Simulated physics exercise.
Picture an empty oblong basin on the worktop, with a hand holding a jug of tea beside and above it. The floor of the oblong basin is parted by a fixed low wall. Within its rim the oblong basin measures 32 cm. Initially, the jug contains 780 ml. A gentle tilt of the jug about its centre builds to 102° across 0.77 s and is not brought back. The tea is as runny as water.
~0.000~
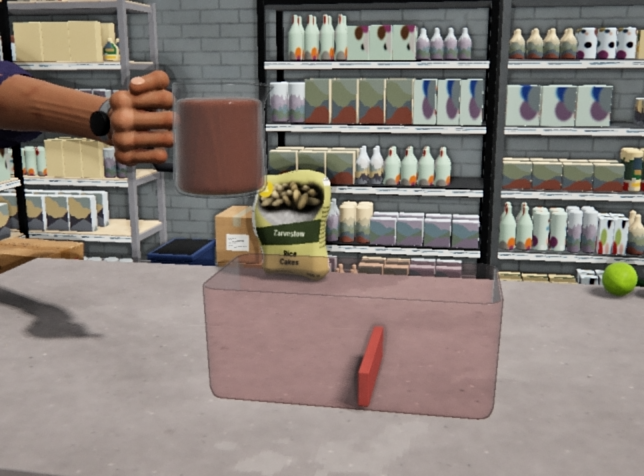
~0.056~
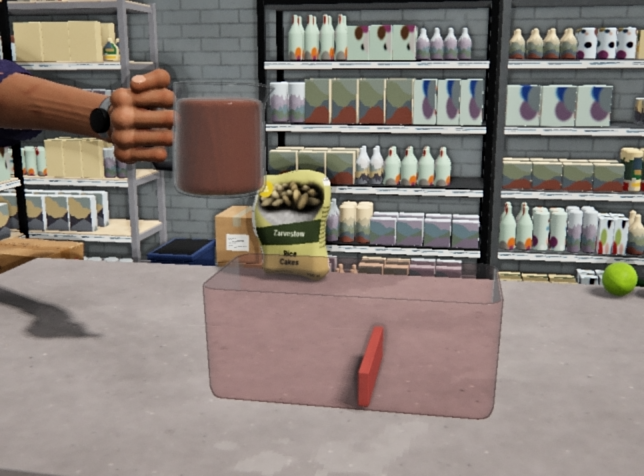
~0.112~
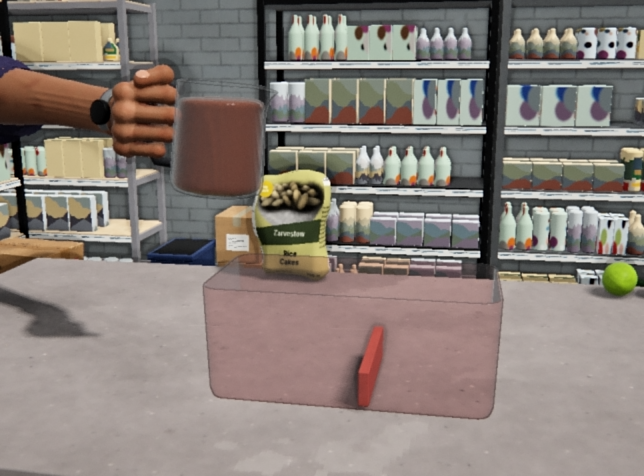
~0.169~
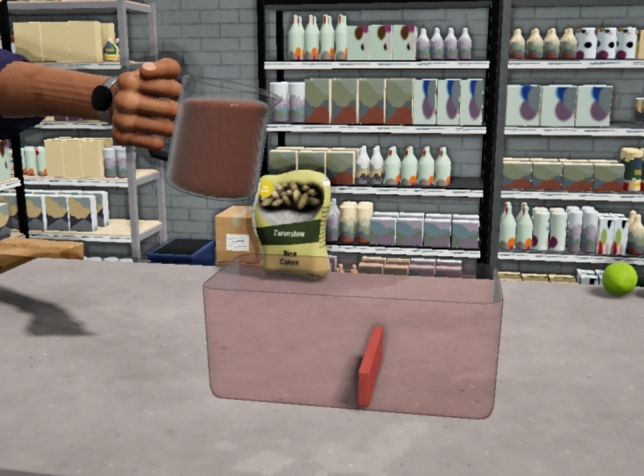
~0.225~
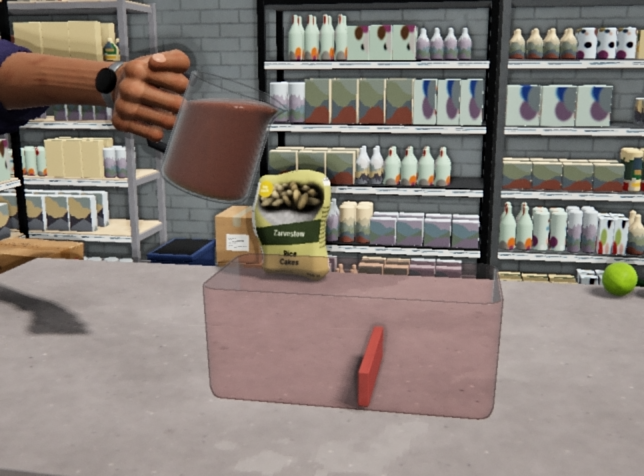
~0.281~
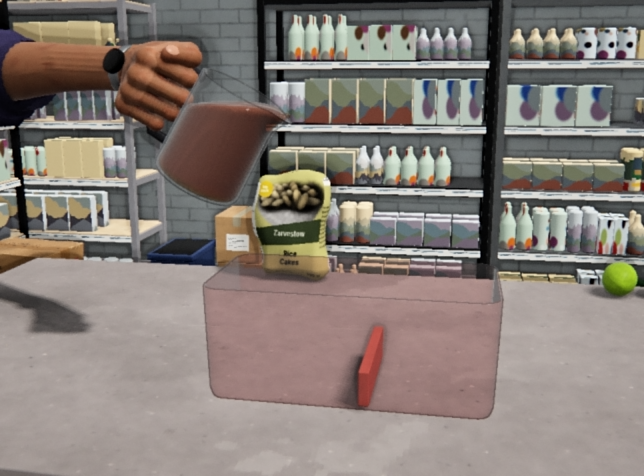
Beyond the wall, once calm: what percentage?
9 out of 100.
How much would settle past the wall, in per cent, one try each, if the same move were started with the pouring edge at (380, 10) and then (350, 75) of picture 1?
Around 50 per cent first, around 90 per cent next.
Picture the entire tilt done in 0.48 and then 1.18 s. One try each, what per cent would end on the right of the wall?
Try 1: 15 %; try 2: 15 %.
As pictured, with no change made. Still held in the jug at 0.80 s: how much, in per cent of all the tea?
Share remaining: Approx. 24 %.
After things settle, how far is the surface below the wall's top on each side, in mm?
Some 14 mm on the left and 36 mm on the right.
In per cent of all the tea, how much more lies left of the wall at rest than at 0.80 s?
That works out to roughly 34 per cent of the whole.
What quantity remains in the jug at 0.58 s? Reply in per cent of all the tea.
68 %.
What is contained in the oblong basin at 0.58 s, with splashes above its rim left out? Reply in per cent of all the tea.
The basin holds roughly 10 in a hundred parts at that moment.
Then, 0.58 s in, the tilt is 87° and 67 per cent is still to pour, 10 is left of the wall and 0 right of it.
Then, 0.80 s in, the tilt is 102° and 23 per cent is still to pour, 52 is left of the wall and 4 right of it.
Then, 1.02 s in, the tilt is 102° and 6 per cent is still to pour, 76 is left of the wall and 5 right of it.
Then, 1.27 s in, the tilt is 102° and 1 per cent is still to pour, 86 is left of the wall and 7 right of it.
Finally, 86 per cent lies left of the wall, 9 right of it and 5 outside.
